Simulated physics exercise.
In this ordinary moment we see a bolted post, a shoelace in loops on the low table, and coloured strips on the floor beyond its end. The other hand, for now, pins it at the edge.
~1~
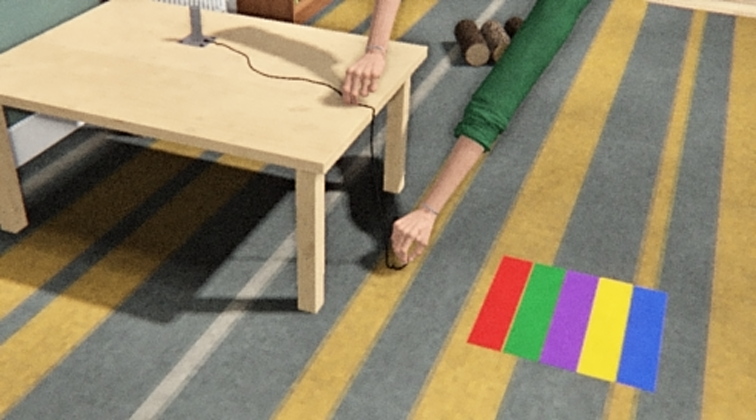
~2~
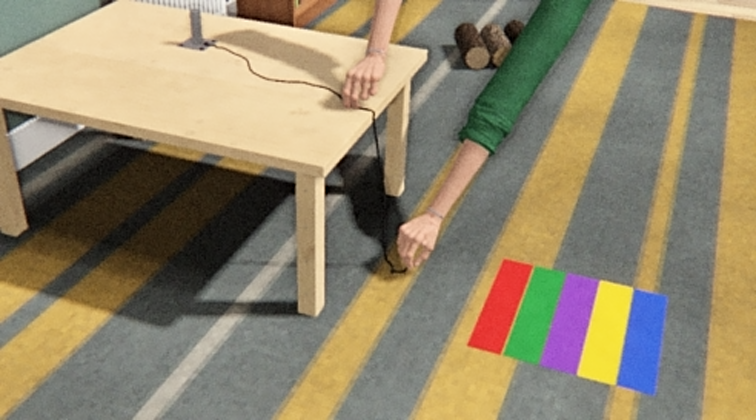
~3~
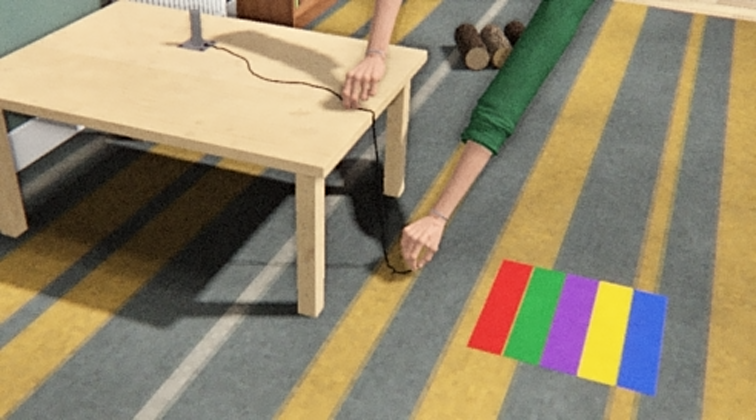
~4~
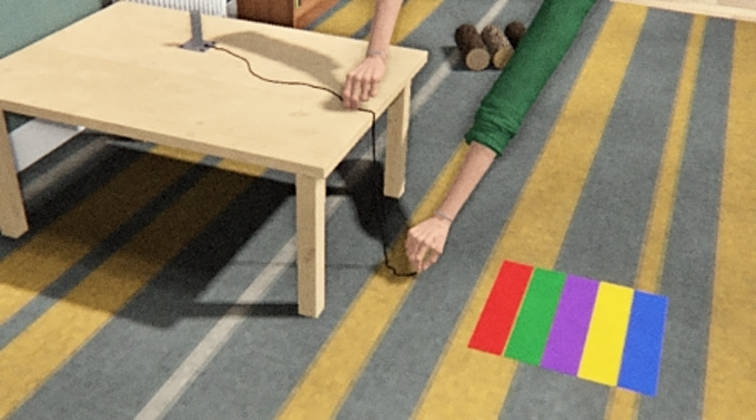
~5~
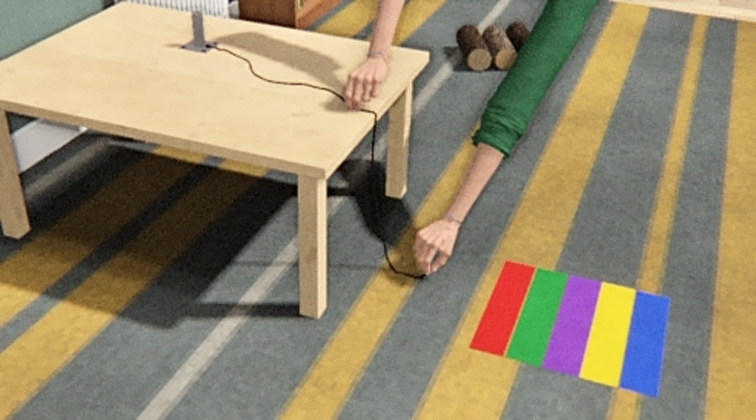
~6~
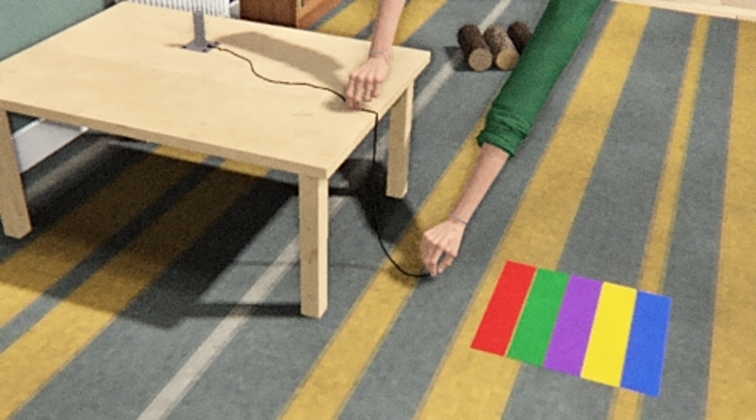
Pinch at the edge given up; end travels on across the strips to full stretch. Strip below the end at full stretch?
Green.
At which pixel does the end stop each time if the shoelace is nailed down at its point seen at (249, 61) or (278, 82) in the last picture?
Pixel positions per try: (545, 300); (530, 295).
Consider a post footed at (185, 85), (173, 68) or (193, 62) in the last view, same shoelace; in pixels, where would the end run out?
About (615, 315), then (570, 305), then (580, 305).
A little later, end near (479, 282); short of the strips.
Next, end near (524, 292); over red.
When it is tight, end near (551, 299); over green. Over green.
